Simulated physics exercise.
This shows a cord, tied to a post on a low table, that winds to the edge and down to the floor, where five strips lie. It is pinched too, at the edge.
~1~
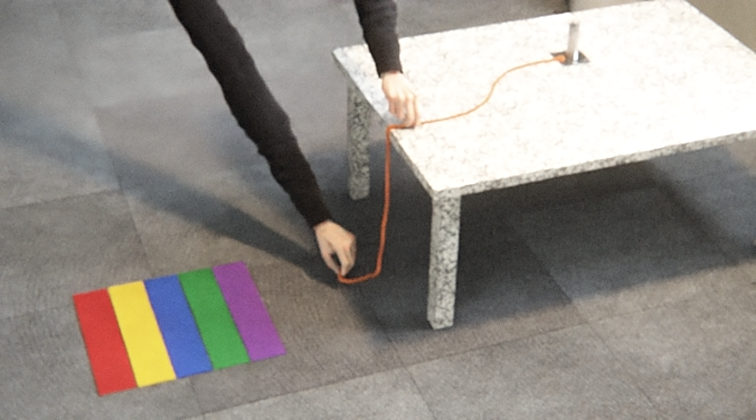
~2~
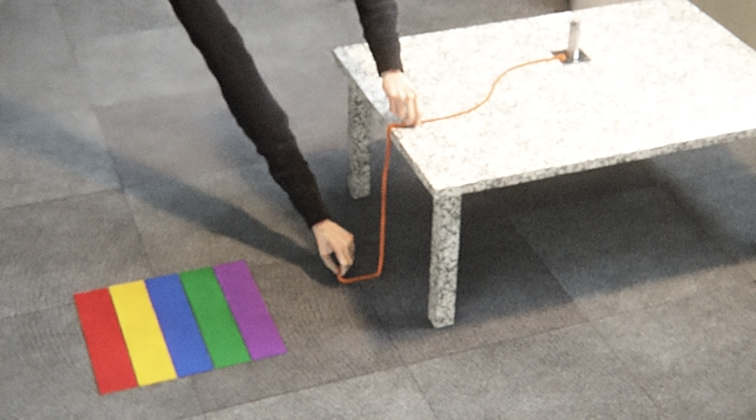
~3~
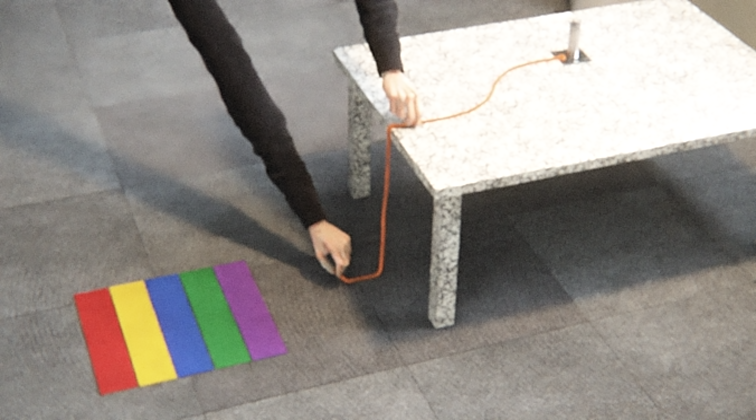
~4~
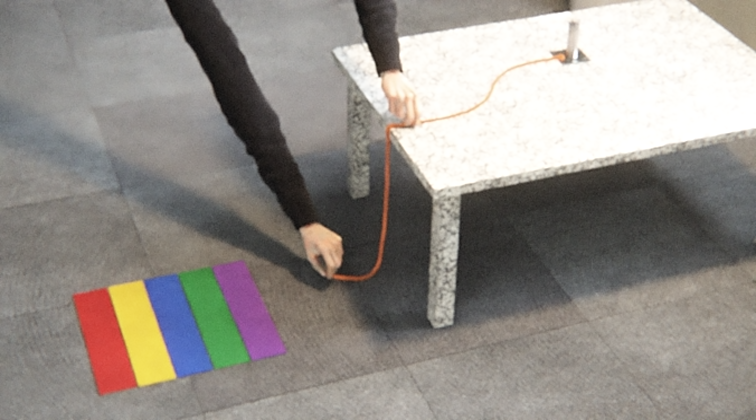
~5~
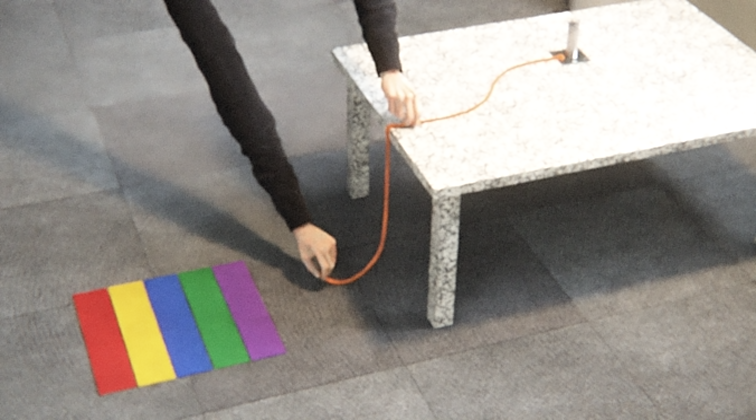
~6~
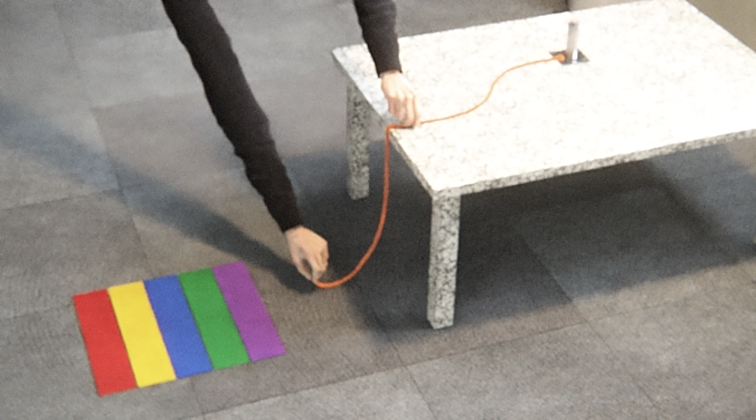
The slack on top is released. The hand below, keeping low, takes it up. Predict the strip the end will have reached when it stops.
I would say the green strip.
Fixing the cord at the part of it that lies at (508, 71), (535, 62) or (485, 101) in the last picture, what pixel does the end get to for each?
Taking the tries in turn: (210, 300), (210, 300) and (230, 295).
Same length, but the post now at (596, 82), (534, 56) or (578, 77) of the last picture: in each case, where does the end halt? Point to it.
Somewhere near (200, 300), (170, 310) and (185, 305), in that order.
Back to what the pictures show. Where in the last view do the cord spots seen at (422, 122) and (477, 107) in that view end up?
First one: (396, 116); second one: (447, 98).
A little later, end near (271, 287); short of the strips.
Next, end near (233, 295); over purple.
When it is tight, end near (210, 299); over green. The green one.
